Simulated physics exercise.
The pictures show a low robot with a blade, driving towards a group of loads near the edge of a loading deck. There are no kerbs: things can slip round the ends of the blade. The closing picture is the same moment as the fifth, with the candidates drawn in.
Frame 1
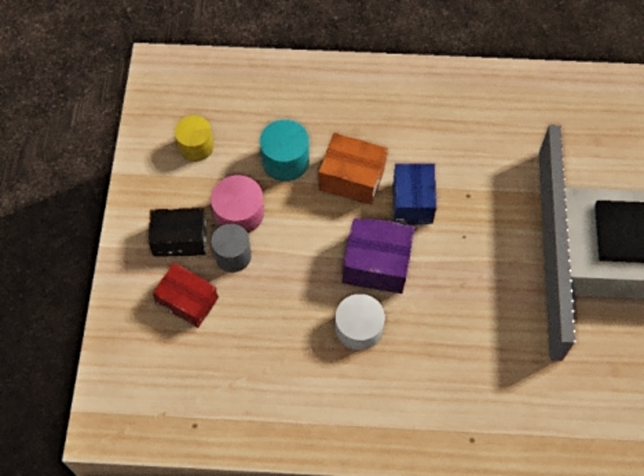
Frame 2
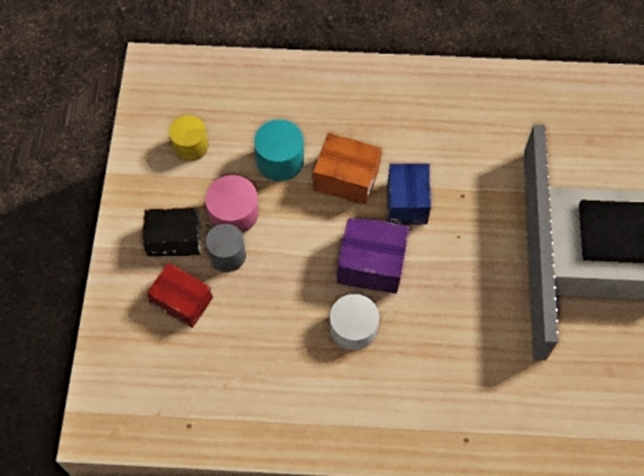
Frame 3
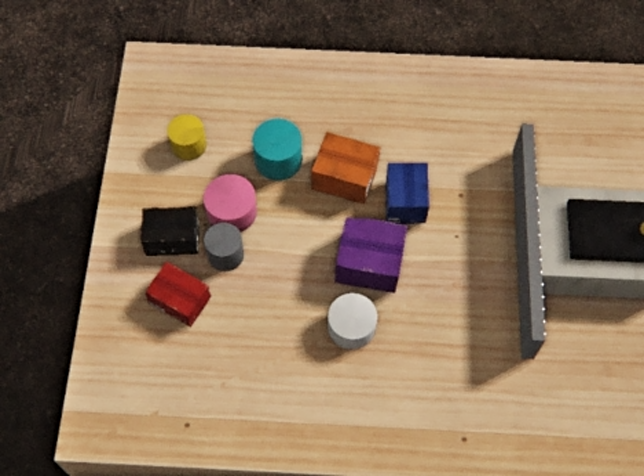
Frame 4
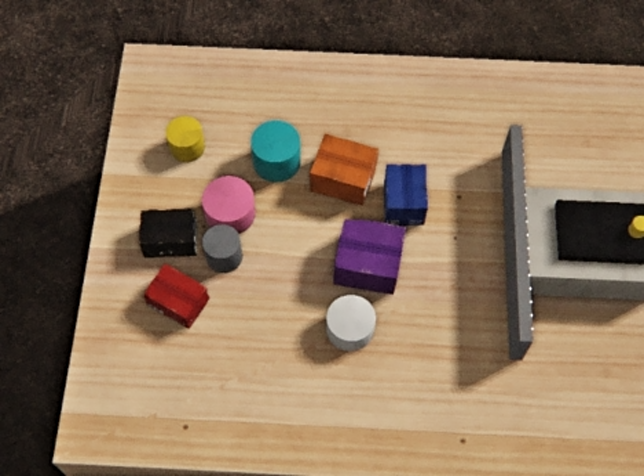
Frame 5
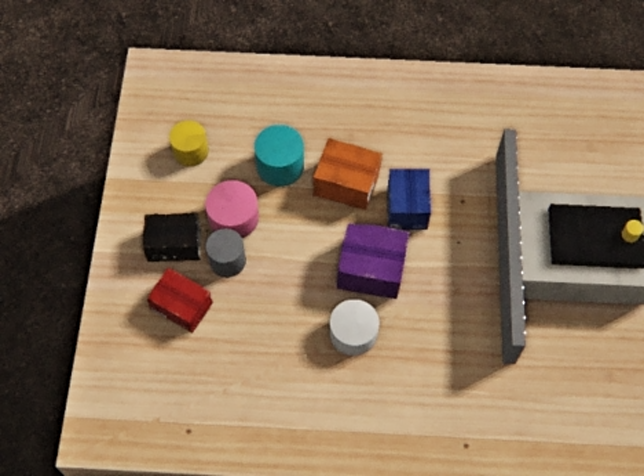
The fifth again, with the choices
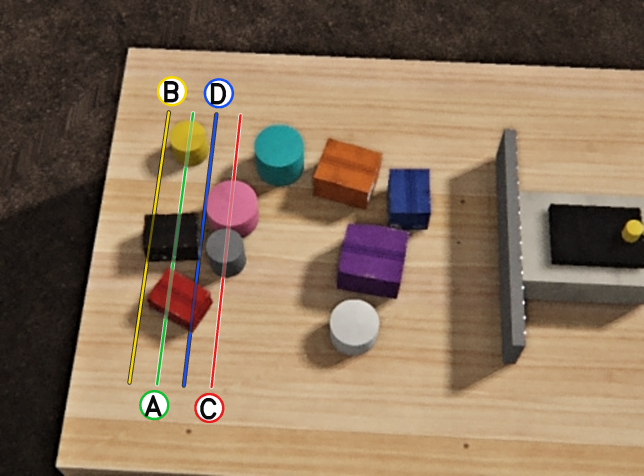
On a wooden deck, a low robot with a grey blade moving slowly left towards a still group of coloured canisters and parcels.
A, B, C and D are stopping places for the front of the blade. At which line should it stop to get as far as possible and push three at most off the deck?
Up to line A.
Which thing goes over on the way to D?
It is the black parcel.
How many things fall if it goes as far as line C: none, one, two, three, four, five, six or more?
By then, none.
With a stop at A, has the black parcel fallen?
Yes.
On the copy, A at (176, 239); B at (151, 238); C at (227, 242); D at (201, 241).
On A. First, robot (467, 229); turquoise canister (267, 154); orange parcel (316, 173).
Then, robot (344, 223); yellow canister (146, 137); black parcel (148, 234).
Finally, robot (250, 219); black parcel over the edge; grey canister over the edge; two fallen.
By contrast, B drops five; C is within the limit but short; D is within the limit but short.
